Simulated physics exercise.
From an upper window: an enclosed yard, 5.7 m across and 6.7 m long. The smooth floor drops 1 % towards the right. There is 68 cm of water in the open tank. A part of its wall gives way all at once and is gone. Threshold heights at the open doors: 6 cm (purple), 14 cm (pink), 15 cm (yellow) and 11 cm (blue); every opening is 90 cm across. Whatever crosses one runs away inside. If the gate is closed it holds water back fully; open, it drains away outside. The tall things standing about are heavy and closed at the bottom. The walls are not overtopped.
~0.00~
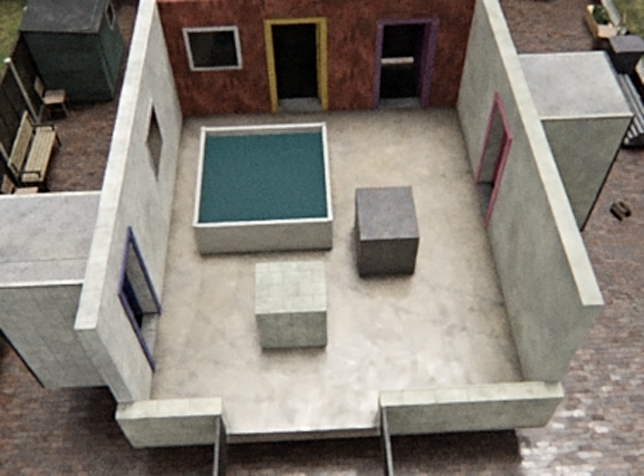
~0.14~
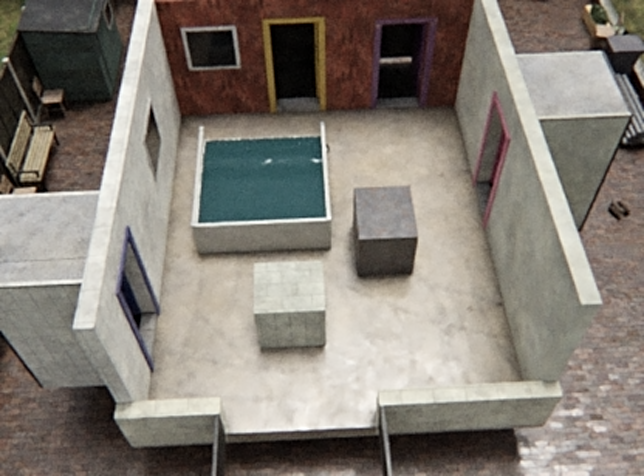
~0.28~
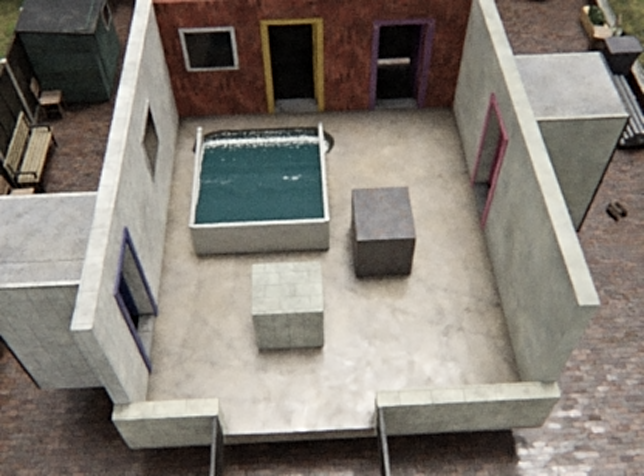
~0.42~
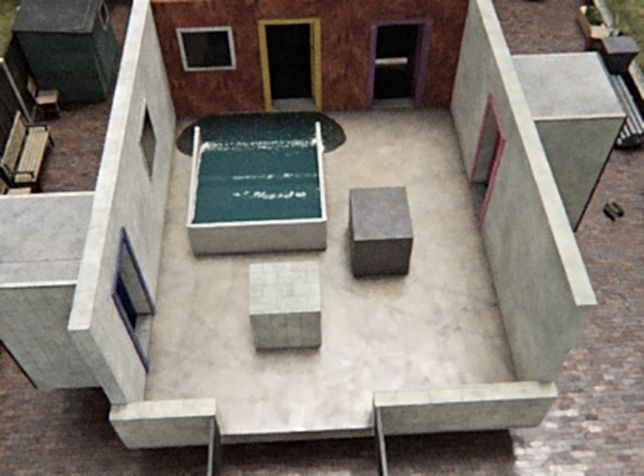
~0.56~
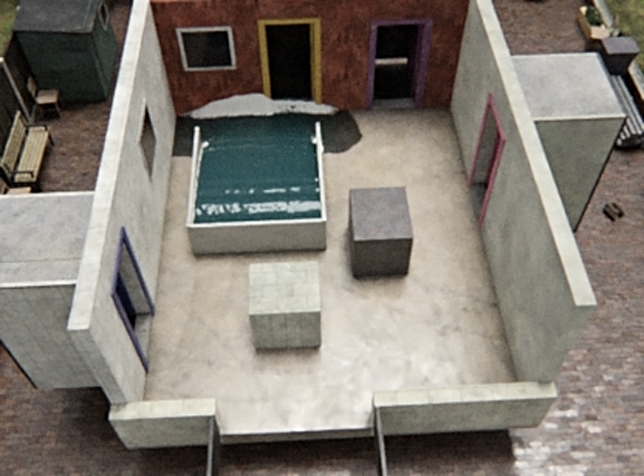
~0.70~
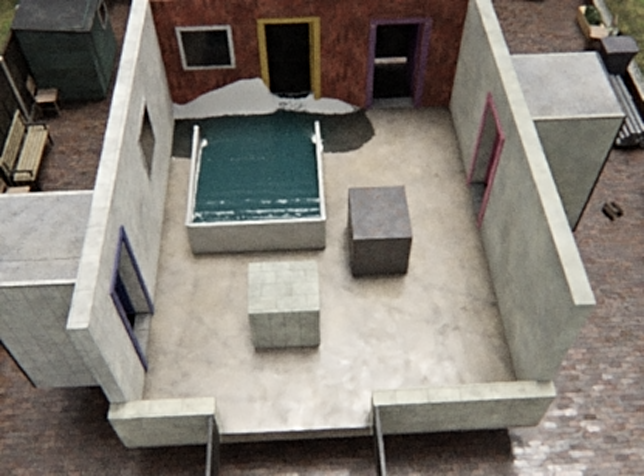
At first, a white-walled tank of dark green water stands still in an enclosed yard beside two blocks. Then its far side is gone and water pours out, spreading across the floor behind it. The water reaches the red wall, foaming pale along its base, as ripples cross the tank.
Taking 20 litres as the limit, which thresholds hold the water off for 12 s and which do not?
Within that time: At the purple door it passes the limit; at the pink door it keeps below the limit; at the yellow door it passes the limit; at the blue door it stays under the limit.
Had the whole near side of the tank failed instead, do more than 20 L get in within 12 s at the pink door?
Against that limit: Pink under.
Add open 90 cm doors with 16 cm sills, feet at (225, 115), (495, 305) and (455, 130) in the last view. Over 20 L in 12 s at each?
In that order: Past it, under, above.
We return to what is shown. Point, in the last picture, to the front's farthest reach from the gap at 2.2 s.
Near (446, 111).
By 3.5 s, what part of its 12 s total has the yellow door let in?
About 95 per cent.
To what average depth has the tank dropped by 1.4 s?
Roughly 37 cm on average.
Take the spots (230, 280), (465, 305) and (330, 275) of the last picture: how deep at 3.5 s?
In that order: 0, 1 and 0 cm.
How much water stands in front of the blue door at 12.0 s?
About 4.0 cm.
After 1.4 s water covers 15 % of the floor and is deepest (54 cm) near (175, 120); purple door 8 cm at the sill, 0 L in, pink door not reached, yellow door 46 cm at the sill, 164 L in, blue door not reached.
After 2.2 s water covers 30 % of the floor and is deepest (46 cm) near (184, 120); purple door 11 cm at the sill, 3 L in, pink door not reached, yellow door 39 cm at the sill, 339 L in, blue door not reached.
After 3.5 s water covers 50 % of the floor and is deepest (30 cm) near (140, 421); purple door 9 cm at the sill, 14 L in, pink door 12 cm at the sill, 0 L in, yellow door 23 cm at the sill, 455 L in, blue door 9 cm at the sill, 0 L in.
After 7.0 s water covers 85 % of the floor and is deepest (20 cm) near (513, 392); purple door 10 cm at the sill, 51 L in, pink door 9 cm at the sill, 0 L in, yellow door 10 cm at the sill, 475 L in, blue door 3 cm at the sill, 0 L in.
After 12.0 s water covers 95 % of the floor and is deepest (12 cm) near (165, 420); purple door 8 cm at the sill, 80 L in, pink door 6 cm at the sill, 0 L in, yellow door 8 cm at the sill, 476 L in, blue door 4 cm at the sill, 0 L in.
